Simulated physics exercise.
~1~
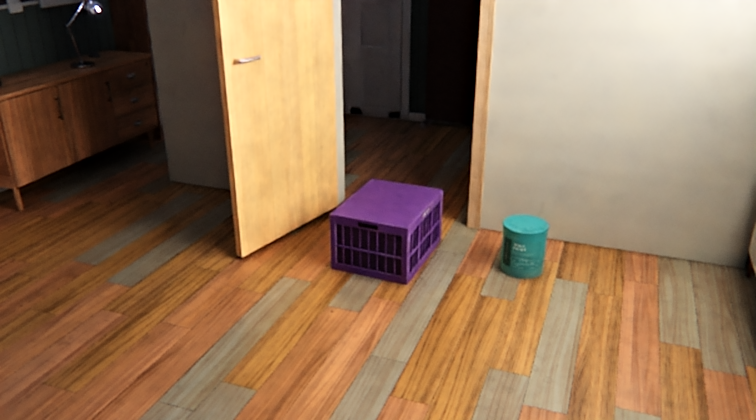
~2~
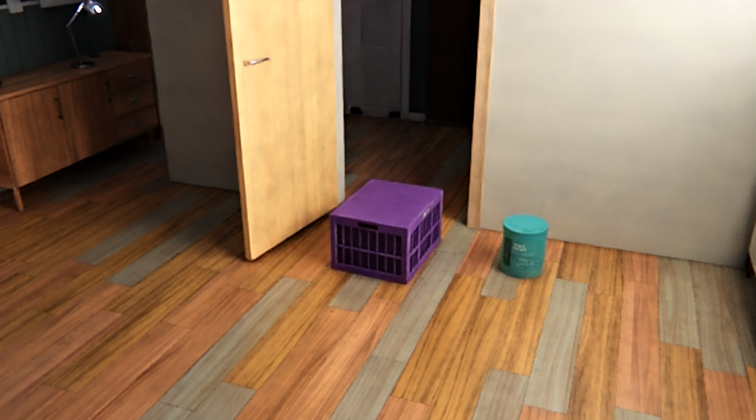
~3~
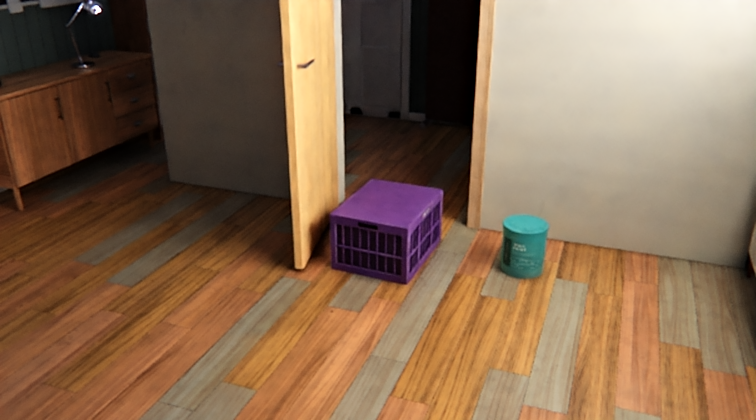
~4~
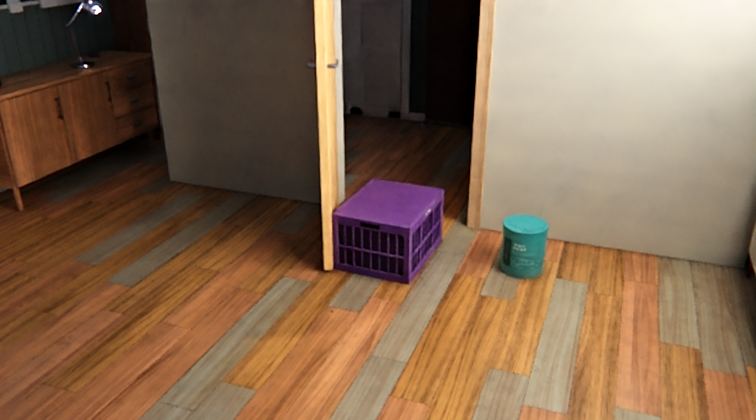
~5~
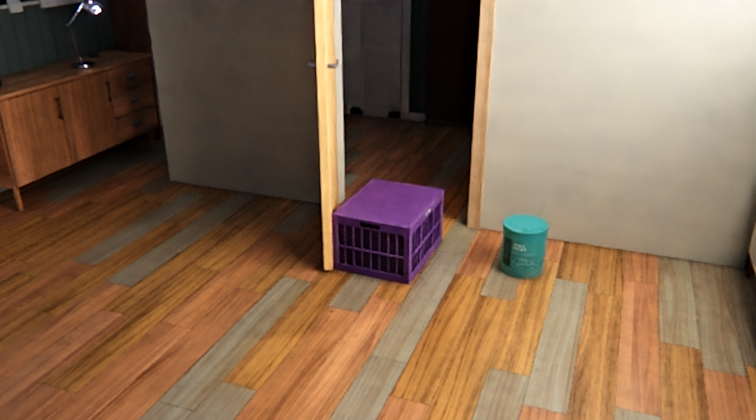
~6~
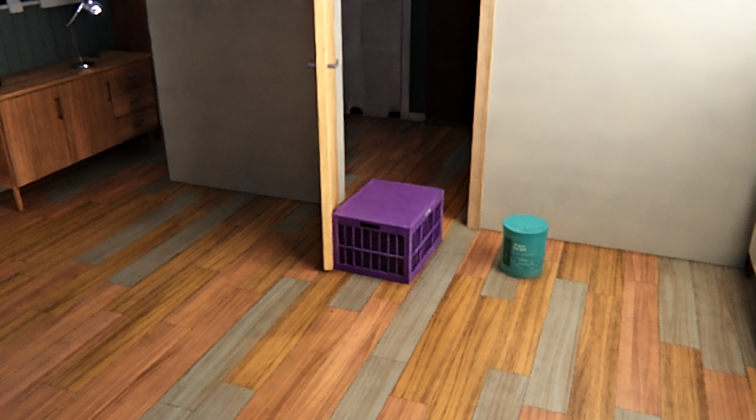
A pale wooden door stands wide open in a room with a striped plank floor, seen from slightly above by a still camera. A purple crate sits on the floor in front of the doorway, a turquoise pail stands to its right by a pale wall, and a wooden cabinet with a lamp is at the far left. The door swings to the right, narrowing in view as it turns toward the crate. It stops edge-on right beside the crate and goes no farther. At the end the door remains well open, with the crate and pail unmoved.
